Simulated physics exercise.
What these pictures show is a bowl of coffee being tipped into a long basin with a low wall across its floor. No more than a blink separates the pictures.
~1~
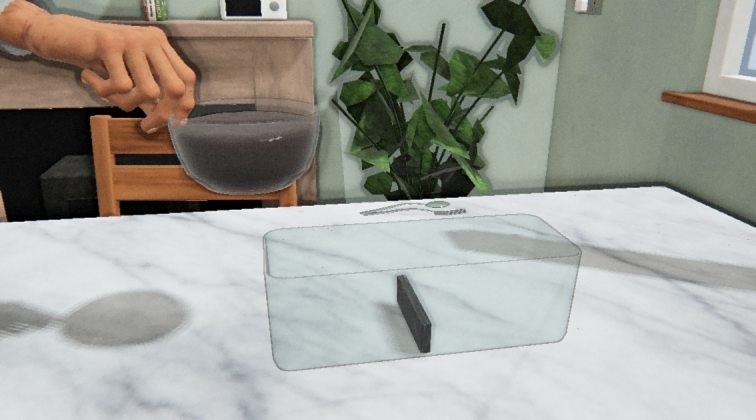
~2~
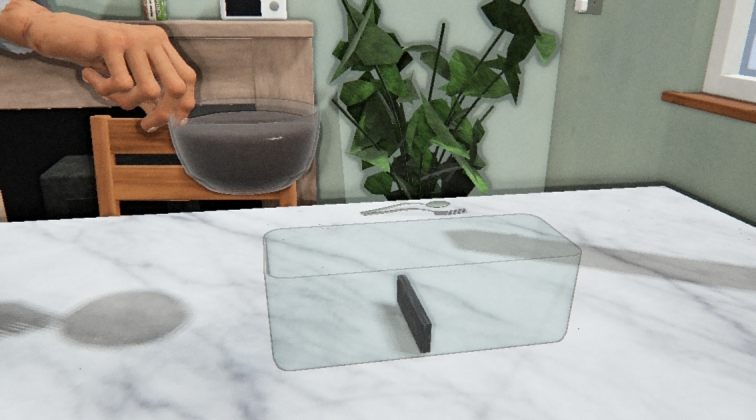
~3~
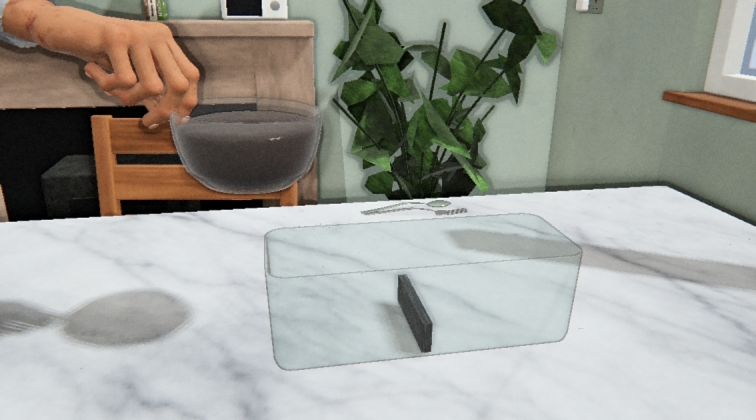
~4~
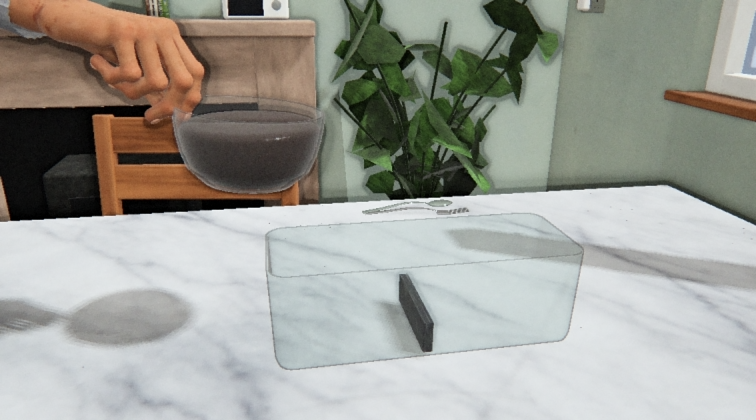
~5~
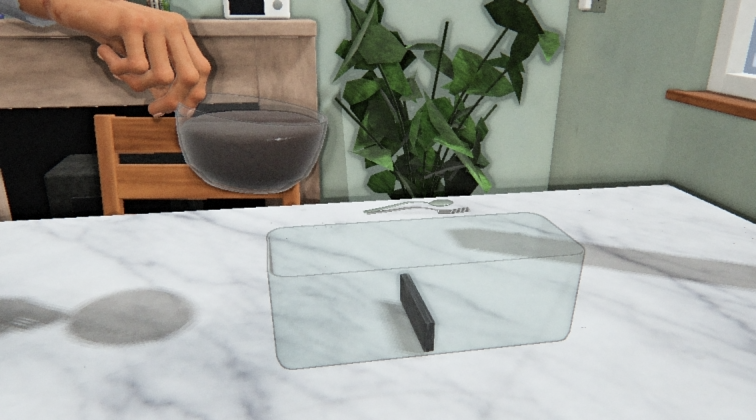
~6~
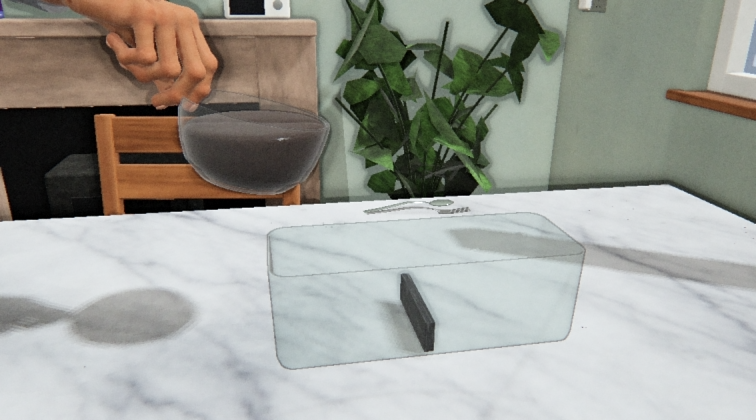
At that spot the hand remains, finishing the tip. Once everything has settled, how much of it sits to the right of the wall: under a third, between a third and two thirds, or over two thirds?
Stops short of a third.
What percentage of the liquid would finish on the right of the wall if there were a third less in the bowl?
5 %.
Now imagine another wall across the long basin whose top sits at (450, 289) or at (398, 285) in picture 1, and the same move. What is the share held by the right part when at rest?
Roughly 5 per cent first and roughly 10 per cent second.
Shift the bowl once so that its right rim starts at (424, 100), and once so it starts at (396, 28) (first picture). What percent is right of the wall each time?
It works out to around 90 % and then around 85 %.
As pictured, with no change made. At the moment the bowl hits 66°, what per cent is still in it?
Around 50 percent remains.
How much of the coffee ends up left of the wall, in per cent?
Share: Roughly 90 %.
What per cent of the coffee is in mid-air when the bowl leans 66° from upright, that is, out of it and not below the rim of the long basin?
That works out near 30 percent.
A moment on, the bowl is tipped part way and 52 per cent is still to pour, 16 is left of the wall and 0 right of it.
Next, the bowl is tipped on its side and 9 per cent is still to pour, 81 is left of the wall and 2 right of it.
Then the bowl is tipped on its side and 0 per cent is still to pour, 92 is left of the wall and 7 right of it.
Later the bowl is tipped on its side and 0 per cent is still to pour, 91 is left of the wall and 9 right of it.
Finally, 91 per cent lies left of the wall, 9 right of it and 1 outside.
